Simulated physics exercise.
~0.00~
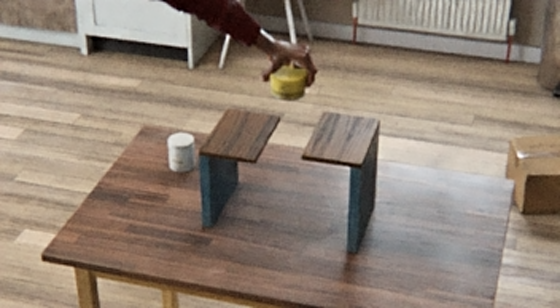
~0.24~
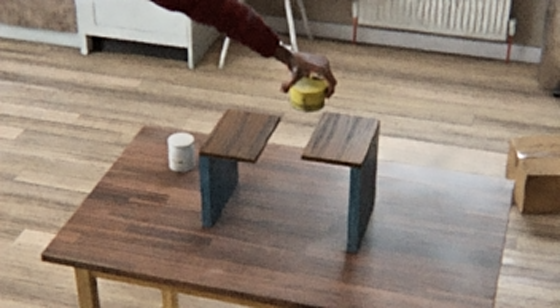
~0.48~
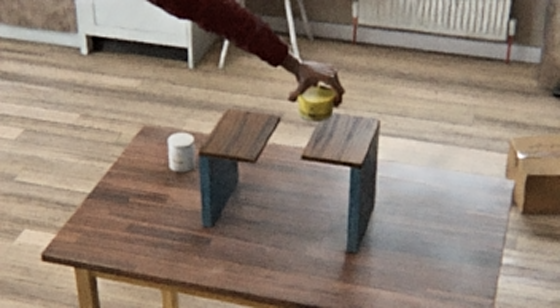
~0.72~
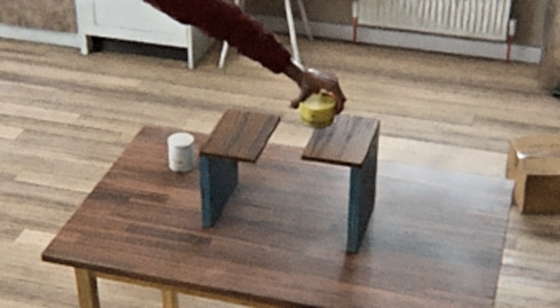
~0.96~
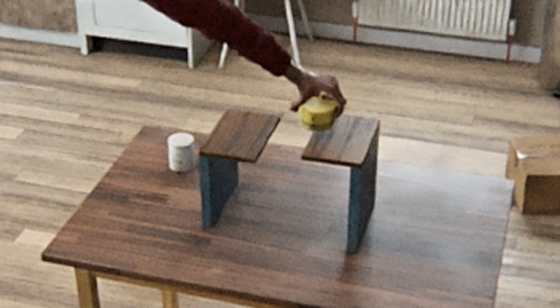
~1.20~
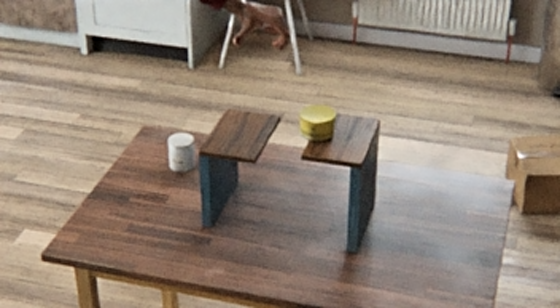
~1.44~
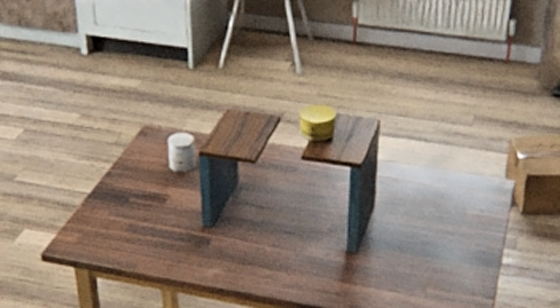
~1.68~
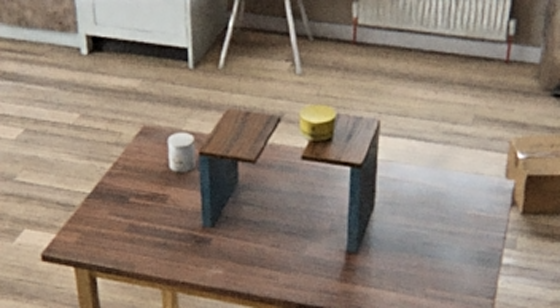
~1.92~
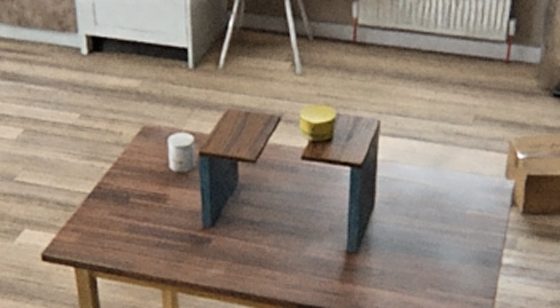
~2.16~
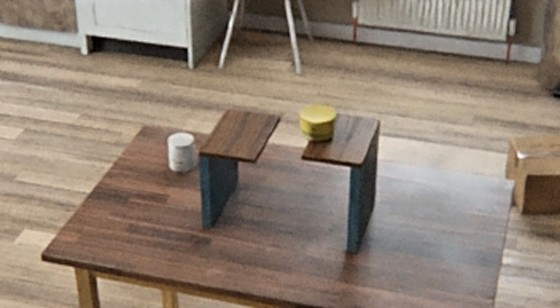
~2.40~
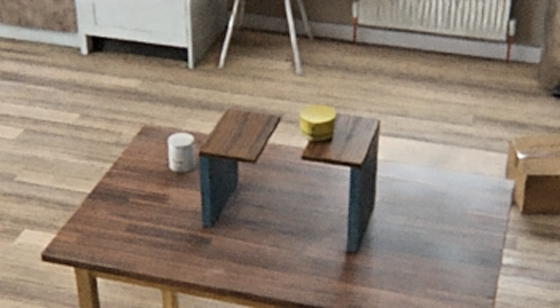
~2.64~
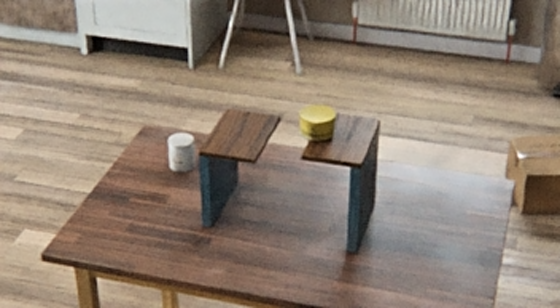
Yellow tub lowered by a hand onto the left edge of a gapped stand's right ledge, staying there after the hand withdraws.
